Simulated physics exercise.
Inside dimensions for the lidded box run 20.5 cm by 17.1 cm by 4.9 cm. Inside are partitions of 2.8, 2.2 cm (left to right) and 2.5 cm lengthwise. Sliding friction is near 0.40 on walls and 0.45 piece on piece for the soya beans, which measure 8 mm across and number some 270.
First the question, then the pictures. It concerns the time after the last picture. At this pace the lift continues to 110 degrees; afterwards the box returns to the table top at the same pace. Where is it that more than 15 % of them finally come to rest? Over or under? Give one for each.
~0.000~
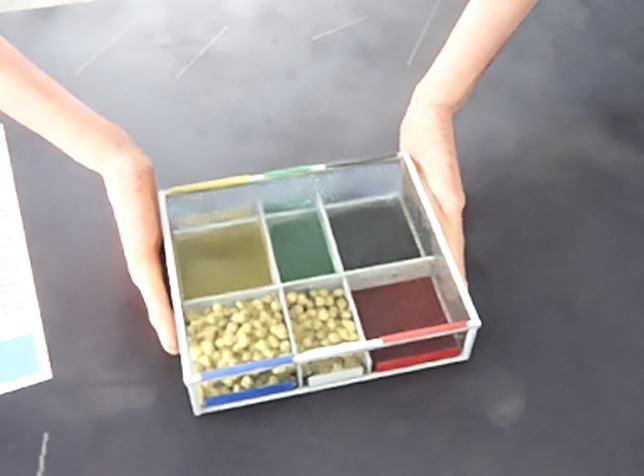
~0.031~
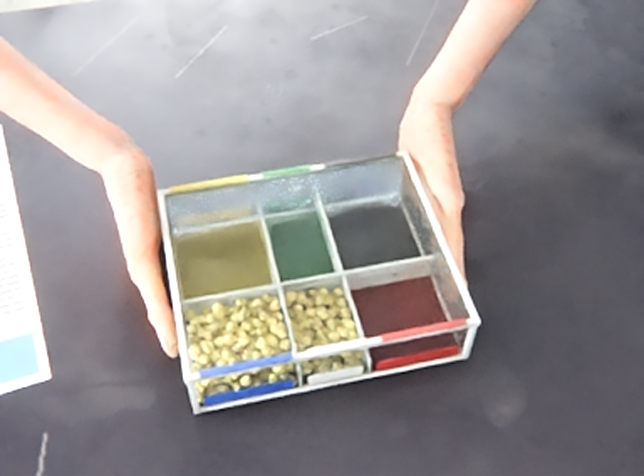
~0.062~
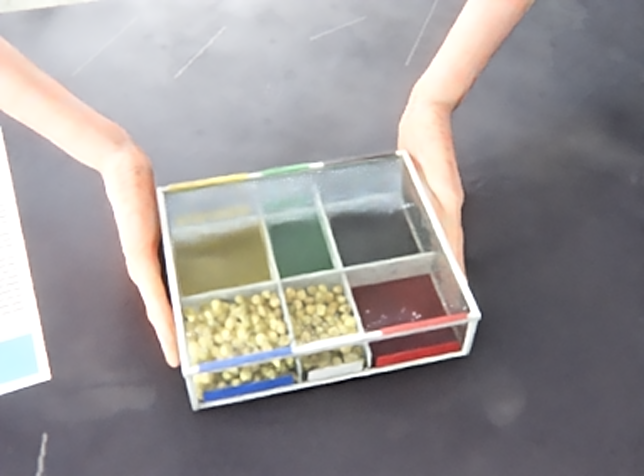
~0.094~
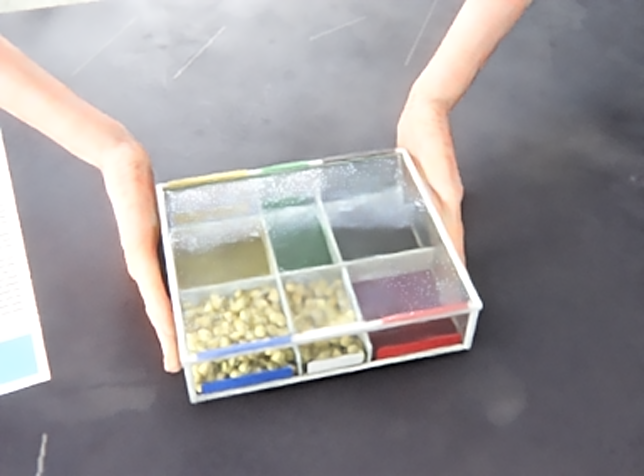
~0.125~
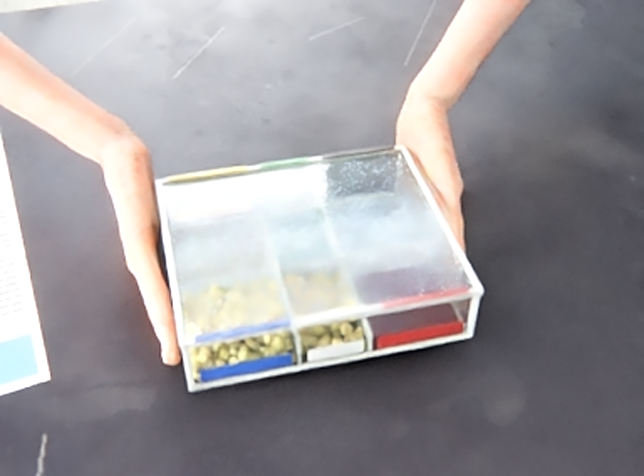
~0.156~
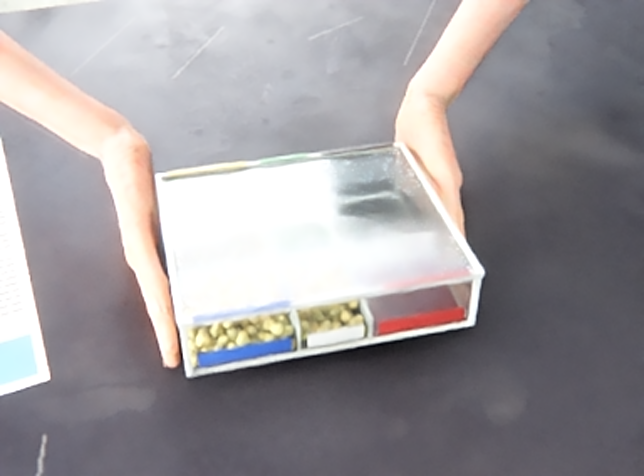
Red under; blue under; green over; yellow over; white under; black over.
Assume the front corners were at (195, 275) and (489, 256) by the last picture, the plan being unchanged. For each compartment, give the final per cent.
Final shares: Red 0%, blue 5%, green 25%, yellow 10%, white 0%, black 65%.
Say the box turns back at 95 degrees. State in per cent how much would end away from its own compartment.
It would come to about 90 per cent.
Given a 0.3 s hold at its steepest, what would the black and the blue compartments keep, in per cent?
Final amounts would be black 30% and blue 0%.
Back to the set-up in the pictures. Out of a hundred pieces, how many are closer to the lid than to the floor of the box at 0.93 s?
80 %.
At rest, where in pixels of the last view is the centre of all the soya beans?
Roughly pixel (286, 227).
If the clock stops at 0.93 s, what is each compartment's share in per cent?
Red 0; blue 20; green 20; yellow 35; white 20; black 5.
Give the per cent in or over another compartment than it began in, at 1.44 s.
100 %.
Then, at 0.93 s, tilt 110 degrees; blue 20 %, green 20 %, yellow 35 %, white 20 %, black 5 %.
After 1.44 s, tilt 50 degrees; green 30 %, yellow 40 %, black 35 %.
Then, at 2.02 s, tilt 0 degrees; green 30 %, yellow 35 %, black 35 %.
At rest (2.5 s), red 0 %, blue 0 %, green 30 %, yellow 35 %, white 0 %, black 35 %.
